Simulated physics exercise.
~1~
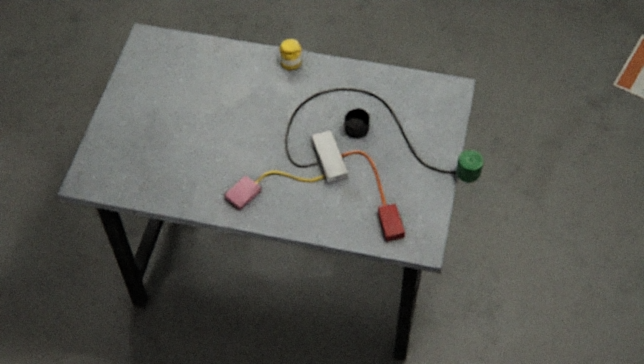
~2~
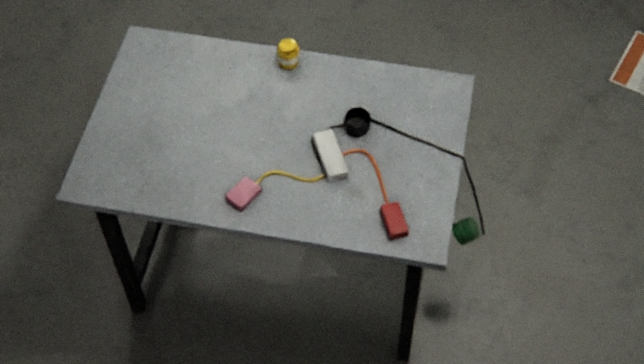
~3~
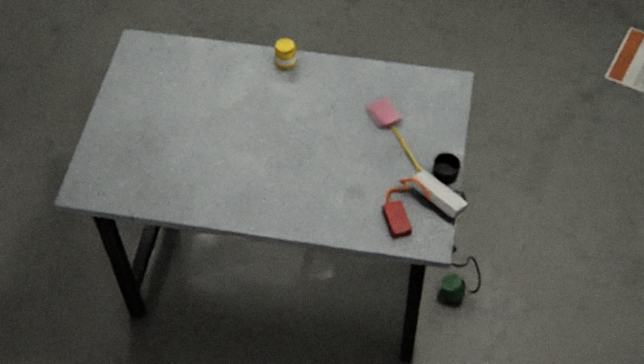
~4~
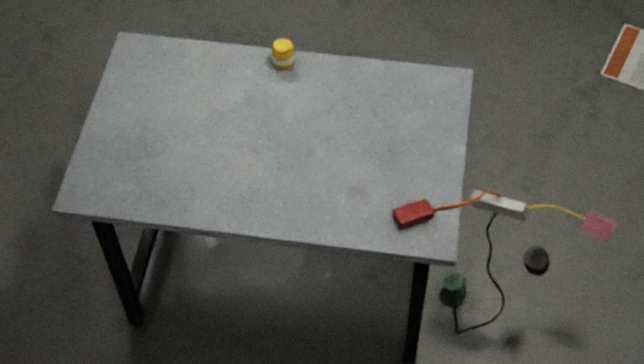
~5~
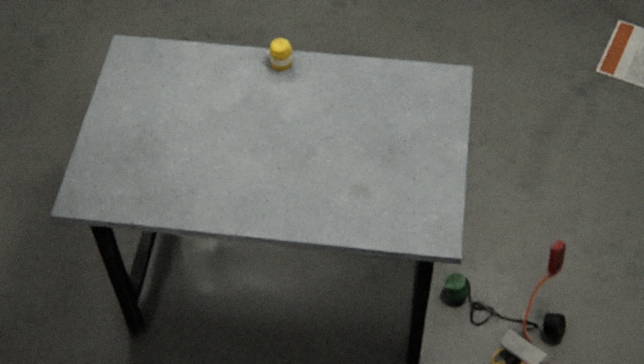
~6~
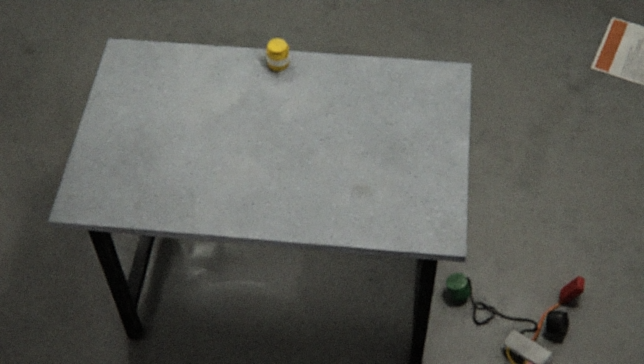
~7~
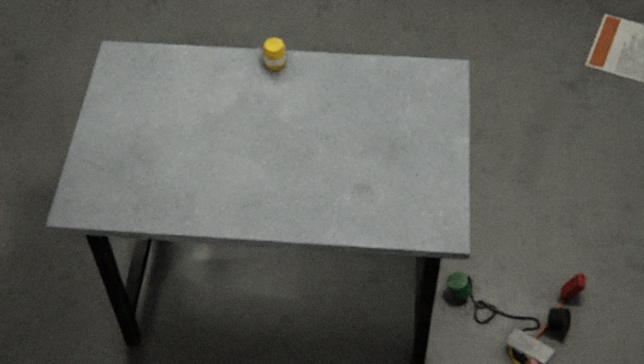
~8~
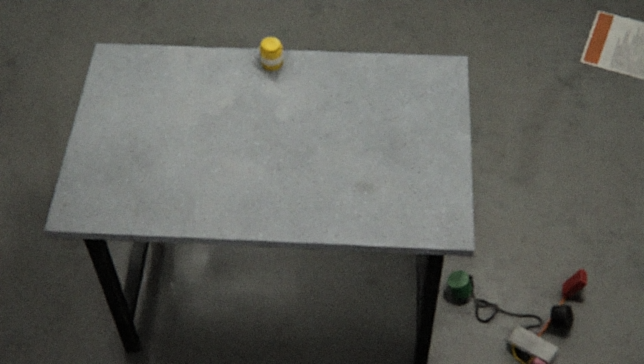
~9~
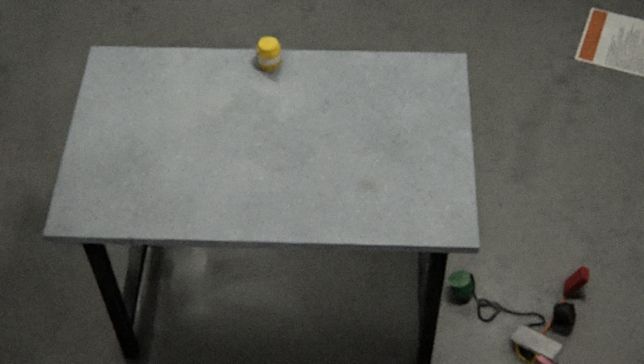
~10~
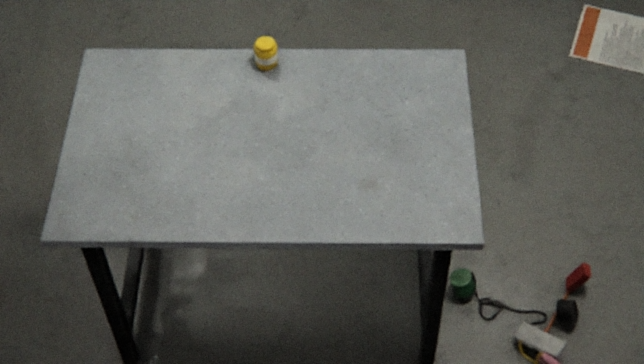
A gray table held a yellow jar, a black cup and a white strip wired to pink, red and green objects; the green one dropped off the right side, everything but the jar followed, and they ended in a tangled heap on the floor.
